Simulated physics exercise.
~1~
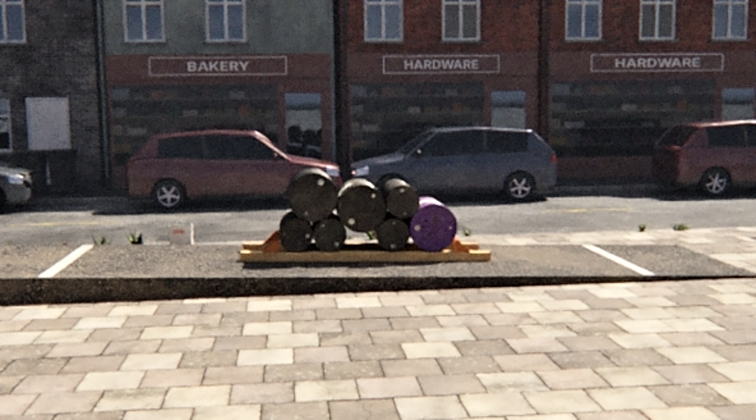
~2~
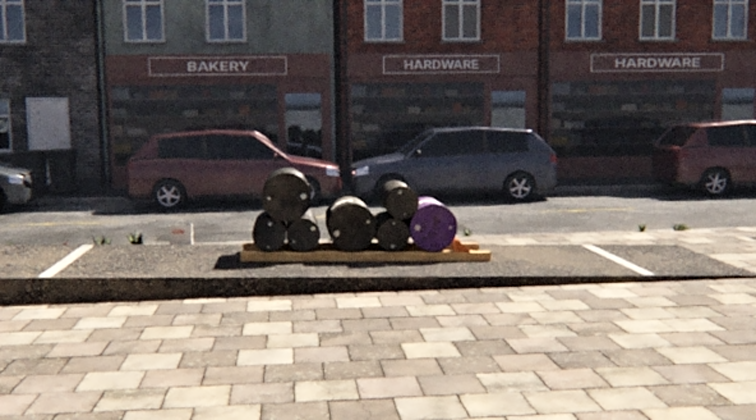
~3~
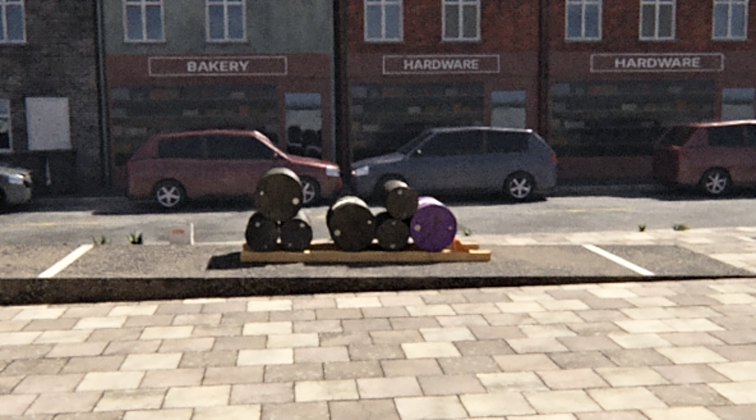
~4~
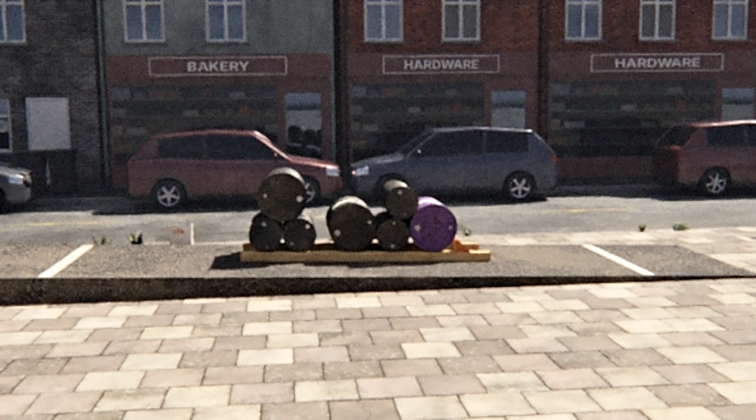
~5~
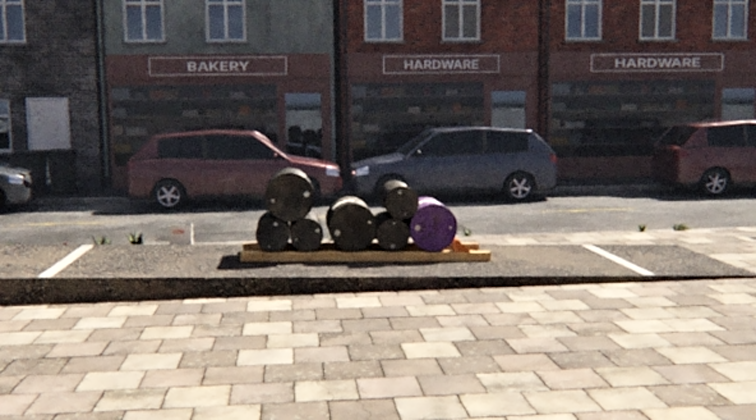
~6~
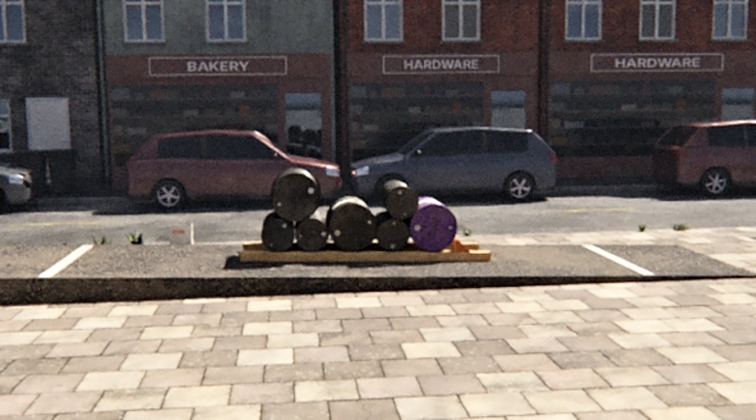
On a gravel parking pad across the street from a bakery and hardware shops, seven drums sit stacked on wooden bearers, dark ones beside a purple one at the lower right. The left chock is gone, and the middle drum of the upper row drops into the bottom row as the left-hand drums shift left. Those three, one riding on two, edge a little farther left, then slowly roll back right until they close up against the dropped drum. The purple drum stays put by the right chock, and all seven end on the bearers, between the white lines.
